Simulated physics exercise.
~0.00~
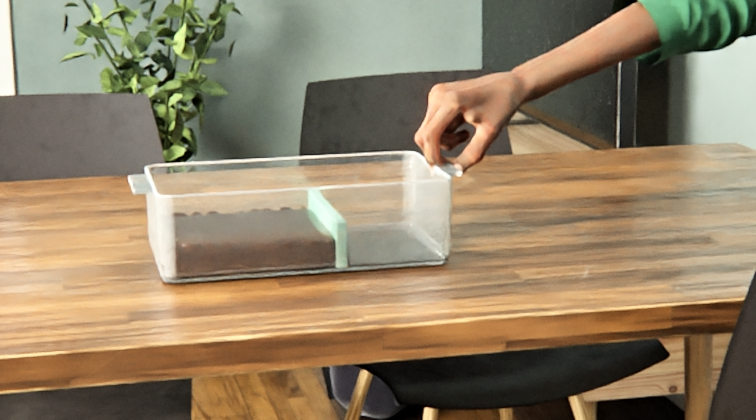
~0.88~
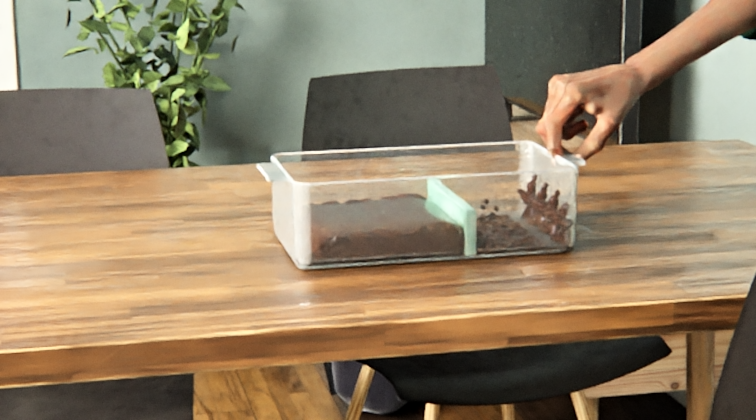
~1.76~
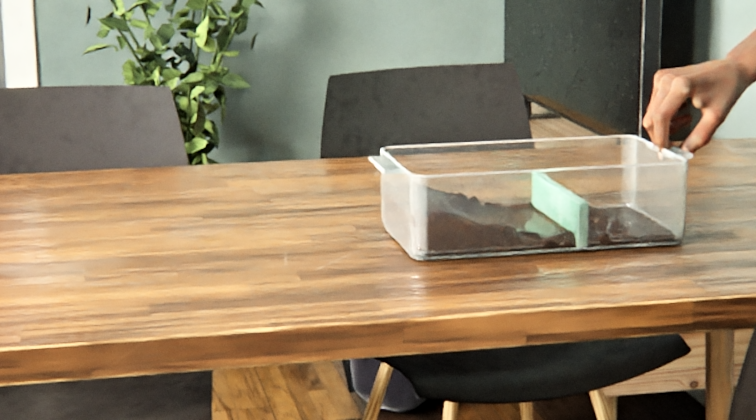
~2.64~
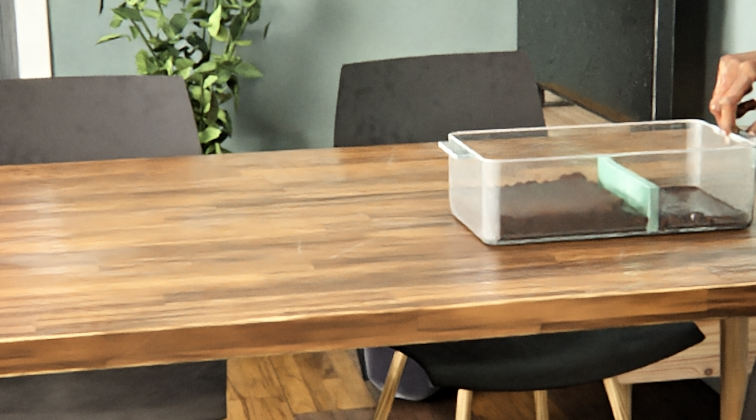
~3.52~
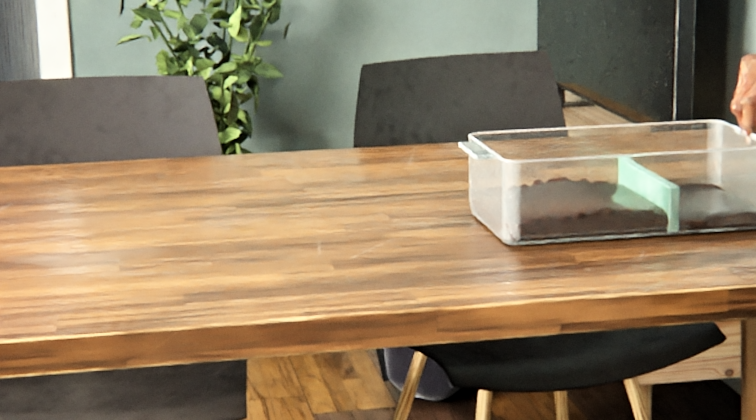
Clear open box being pulled right across a wooden table by a hand, its dark brown contents ending on both sides of a green divider.
